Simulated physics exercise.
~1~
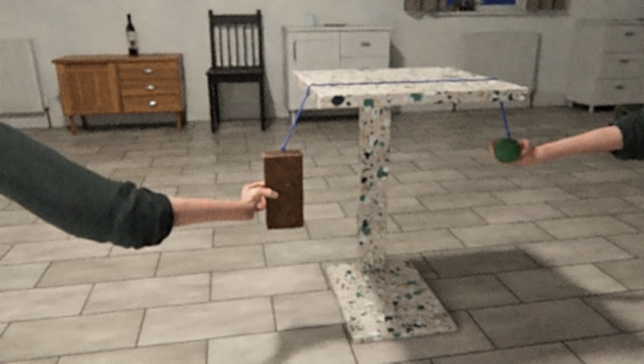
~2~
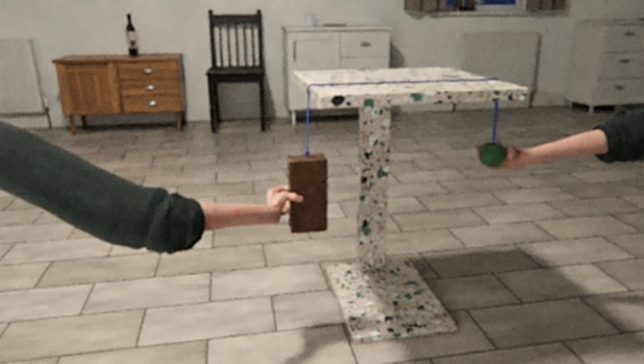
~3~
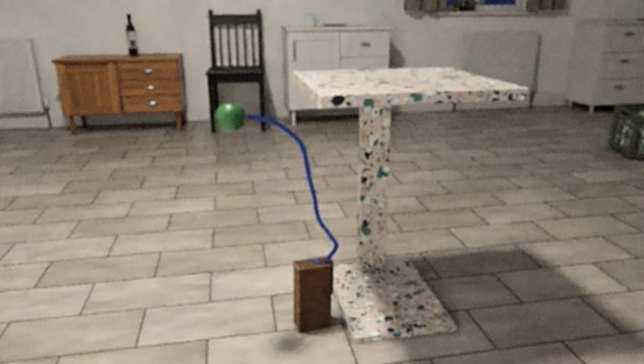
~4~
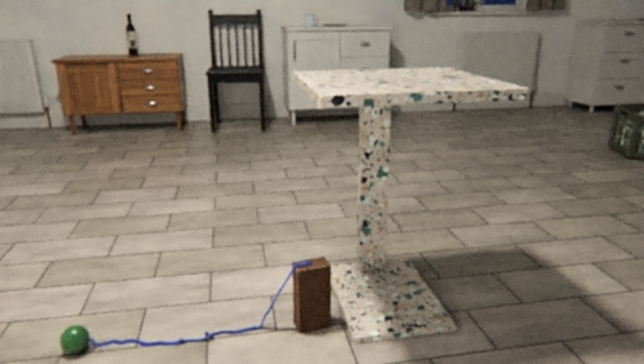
Two arms in dark green sleeves reach in from either side of a speckled white pedestal table, seen from the front in a grey-tiled room with a wooden cabinet, a black chair and a white cupboard behind. The left hand holds a reddish-brown brick and the right a green apple, joined by a blue ribbon lying across the tabletop. The hands let go and withdraw. The brick drops to the floor beside the table base, and the apple is pulled over to the left, trailing the ribbon. It ends on the floor at far left, the brick still standing upright.
